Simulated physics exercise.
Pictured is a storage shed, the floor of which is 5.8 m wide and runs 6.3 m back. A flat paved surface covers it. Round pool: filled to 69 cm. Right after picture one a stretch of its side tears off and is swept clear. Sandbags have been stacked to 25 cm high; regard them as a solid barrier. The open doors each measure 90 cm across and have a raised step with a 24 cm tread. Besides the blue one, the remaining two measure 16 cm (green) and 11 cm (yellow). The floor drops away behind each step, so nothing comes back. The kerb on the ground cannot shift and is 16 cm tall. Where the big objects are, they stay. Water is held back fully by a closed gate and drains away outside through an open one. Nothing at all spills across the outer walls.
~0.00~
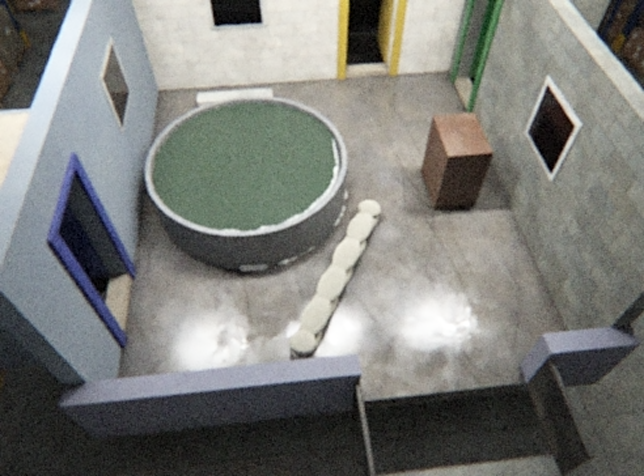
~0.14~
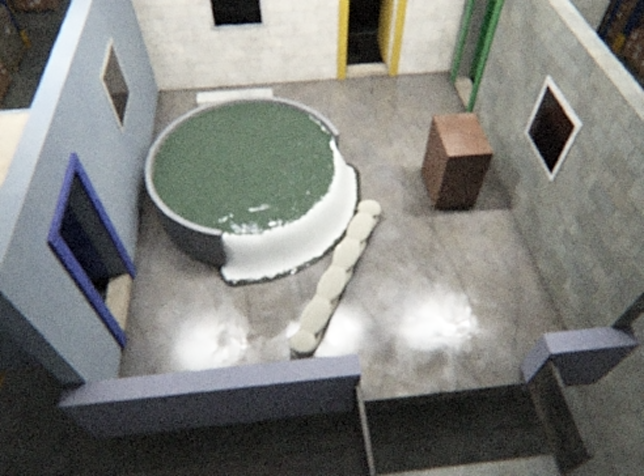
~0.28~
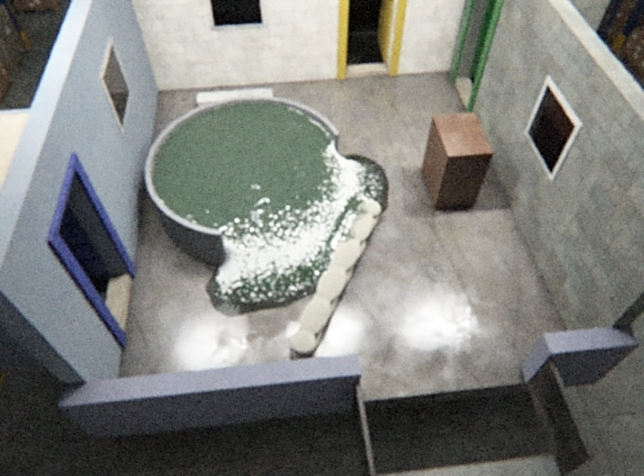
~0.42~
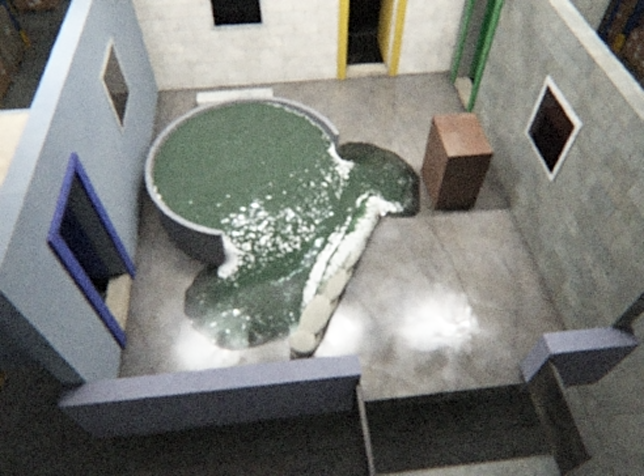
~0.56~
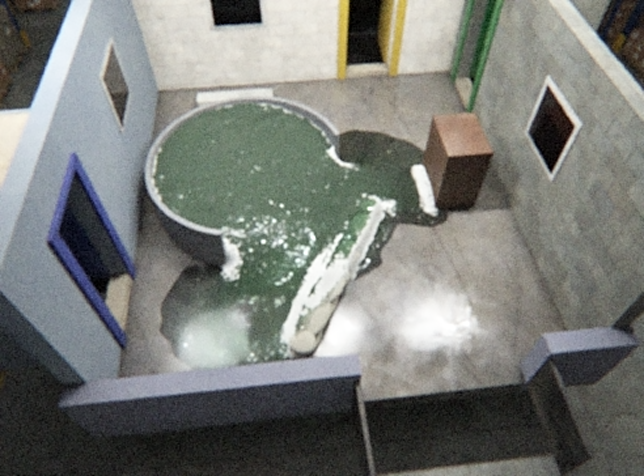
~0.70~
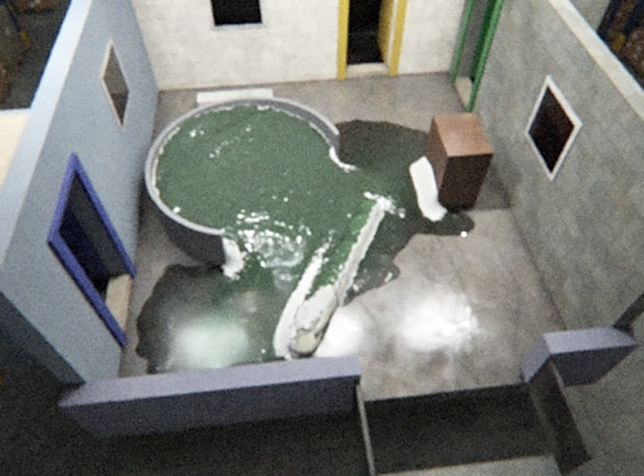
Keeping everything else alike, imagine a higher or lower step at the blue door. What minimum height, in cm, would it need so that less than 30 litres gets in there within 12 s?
About 18 cm.
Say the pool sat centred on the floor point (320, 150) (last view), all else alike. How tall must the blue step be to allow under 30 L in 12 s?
Then roughly 11.5 cm.
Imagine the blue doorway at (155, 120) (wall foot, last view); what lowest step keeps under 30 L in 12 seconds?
You'd want it roughly 9.0 cm high.
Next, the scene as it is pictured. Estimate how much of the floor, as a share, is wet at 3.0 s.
Around 75 per cent of the free floor.
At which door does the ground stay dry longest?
The answer is the yellow one.
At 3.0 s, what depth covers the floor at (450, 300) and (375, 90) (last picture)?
8 and 5 cm.
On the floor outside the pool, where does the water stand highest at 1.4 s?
(344, 242).
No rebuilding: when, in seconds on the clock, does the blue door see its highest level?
Roughly at 3.6 s.
After 1.4 s water covers 50 % of the floor, deepest (50 cm) near (344, 242); 3 cm at the blue door, 0 litres in over its 17 cm step.
After 3.0 s water covers 75 % of the floor, deepest (45 cm) near (115, 408); 21 cm at the blue door, 4 litres in over its 17 cm step.
After 12.0 s water covers 95 % of the floor, deepest (14 cm) near (295, 134); 8 cm at the blue door, 37 litres in over its 17 cm step.
At the blue door as built, the water arrived by 0.9 s and peaked near 22 cm at 3.6 s.
With a step of 16.5 cm, 42 litres would have come in within the 12 s; with 19.5 cm, 19 litres. So under 30 litres takes about 18 cm.
